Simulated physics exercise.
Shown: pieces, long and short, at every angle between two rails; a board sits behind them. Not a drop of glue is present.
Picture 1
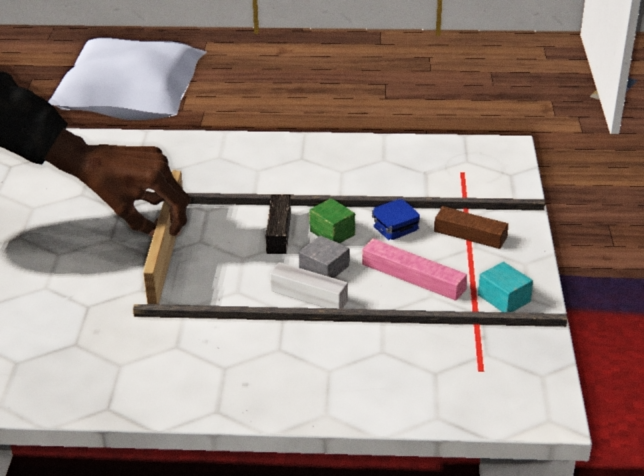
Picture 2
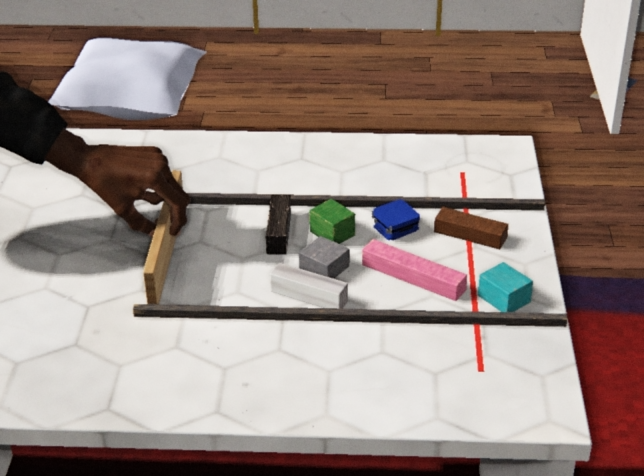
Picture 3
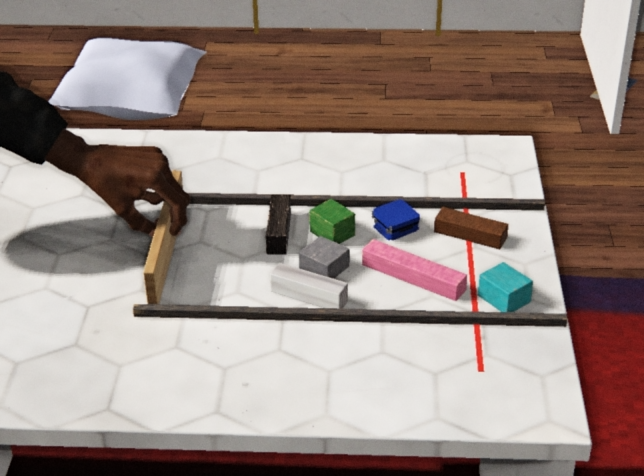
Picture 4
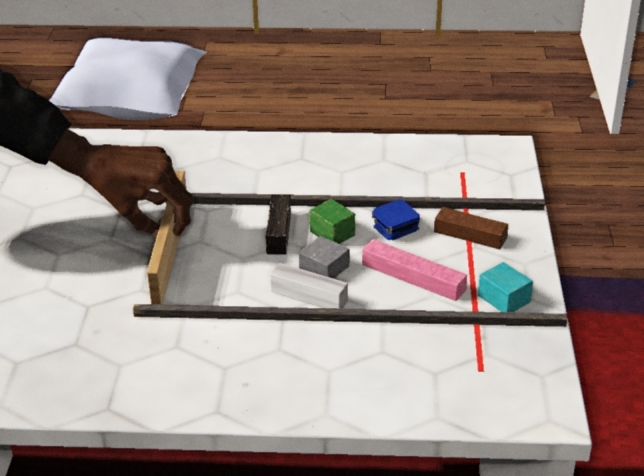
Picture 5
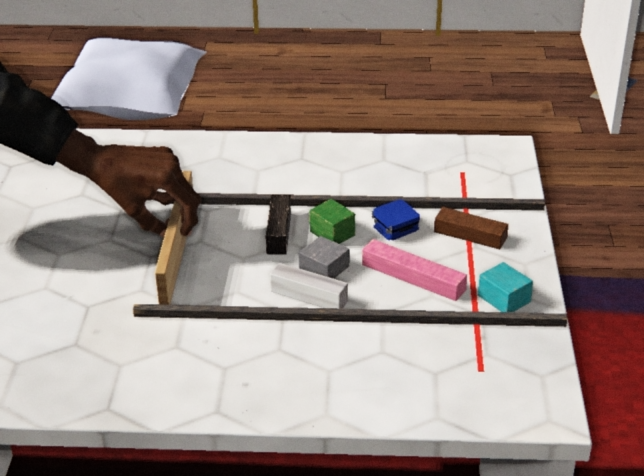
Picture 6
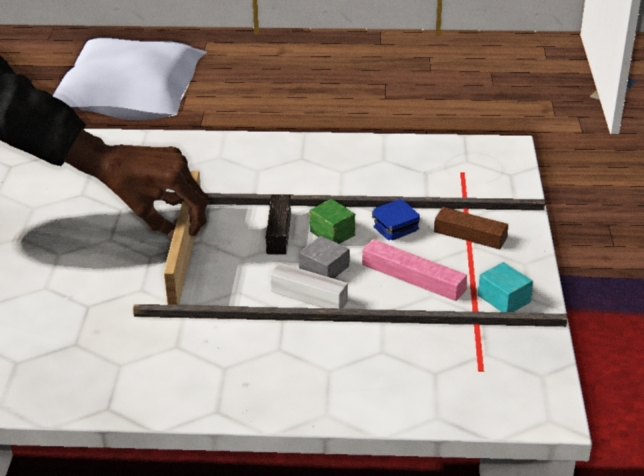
On a white hexagon-patterned tabletop above a wooden floor, seen from above at an angle, a dark-sleeved hand grips a tan board at the left. Between two dark rails lie black, green, grey, white, blue, pink, brown and turquoise pieces, with a red line crossing at the right. The hand first stays nearly still, then slides the board slightly rightward, while the pieces and camera remain still.
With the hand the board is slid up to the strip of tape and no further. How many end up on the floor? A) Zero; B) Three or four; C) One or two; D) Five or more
The answer is C.
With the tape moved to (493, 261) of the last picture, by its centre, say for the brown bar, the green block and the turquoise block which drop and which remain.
The brown bar: It is gone. The green block: It is still there. The turquoise block: It is gone.
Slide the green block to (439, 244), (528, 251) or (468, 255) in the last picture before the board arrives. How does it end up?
The green block holds on; stays on; survives.
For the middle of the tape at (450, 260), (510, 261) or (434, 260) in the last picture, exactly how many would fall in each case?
So, one try after another, the floor gets 1, then 4, then 0.
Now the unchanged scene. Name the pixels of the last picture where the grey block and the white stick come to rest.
Grey block at (498, 266), white stick at (515, 294).
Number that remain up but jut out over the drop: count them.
Answer: 2.
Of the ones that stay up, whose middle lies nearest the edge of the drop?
That would be the blue case.
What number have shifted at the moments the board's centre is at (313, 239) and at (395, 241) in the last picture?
The counts are 4 and 8.
Soon after, none off yet; turquoise block at rest near (505, 288); brown bar at rest near (471, 228); pink bar at rest near (414, 269).
At rest, the number that fall off is one or two; fallen, brown bar and turquoise block.
